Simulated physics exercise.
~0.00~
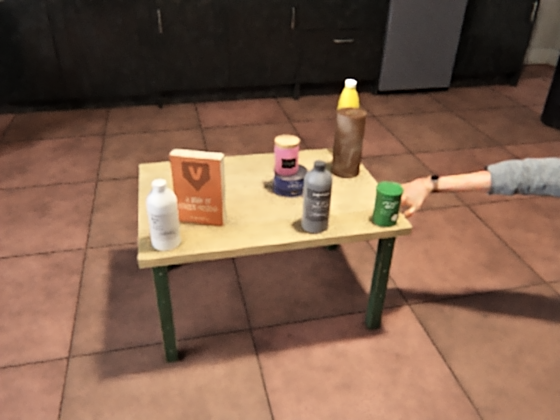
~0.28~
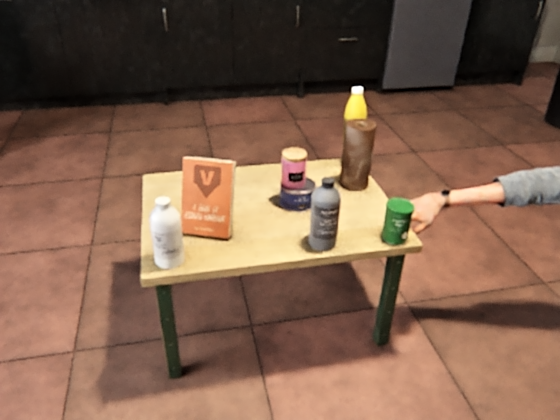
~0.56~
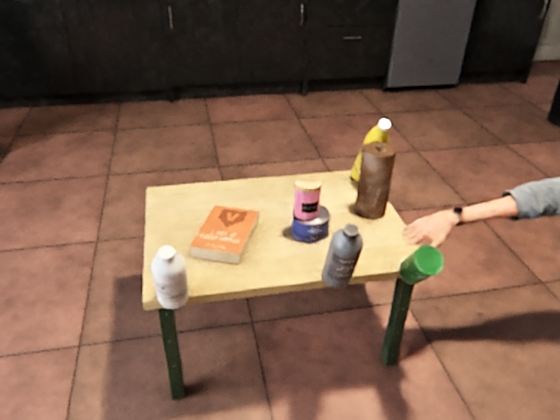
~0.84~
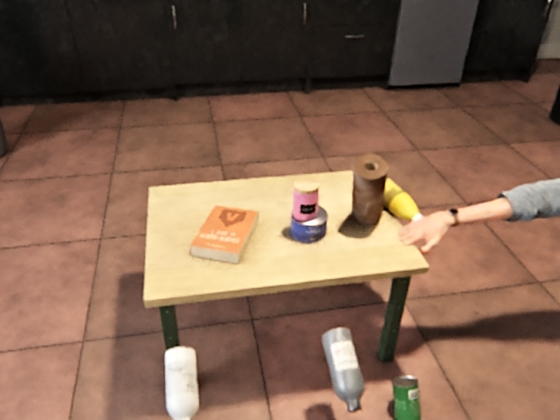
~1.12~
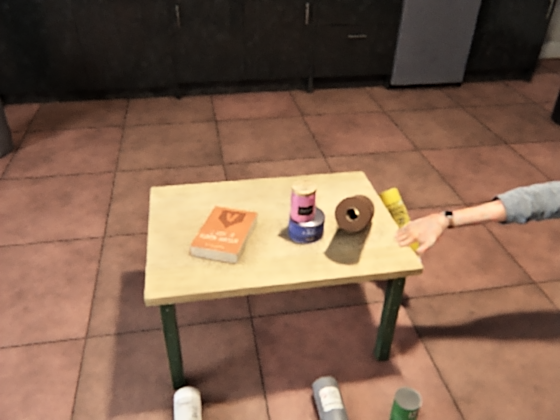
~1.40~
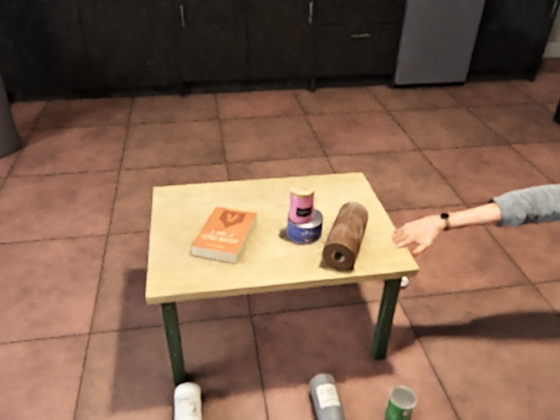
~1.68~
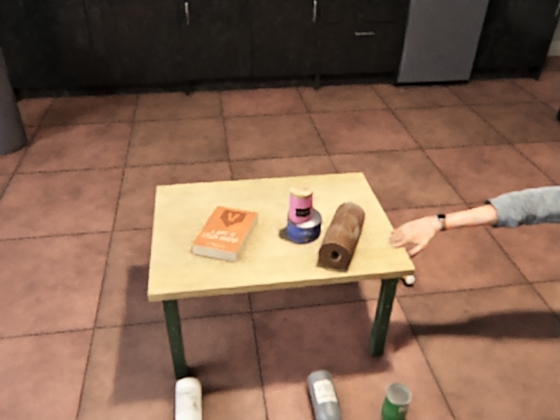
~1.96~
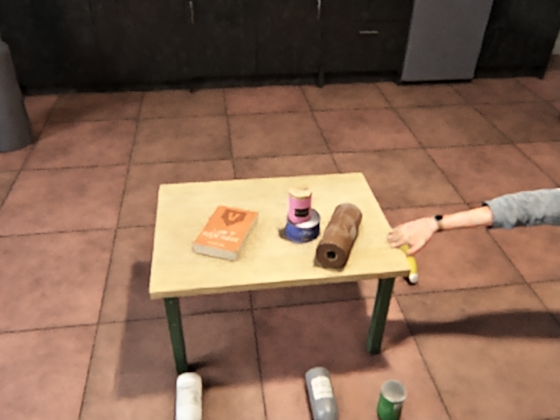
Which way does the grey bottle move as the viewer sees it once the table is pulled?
It moves down, leaning over and dropping off the near edge of the table to the floor.
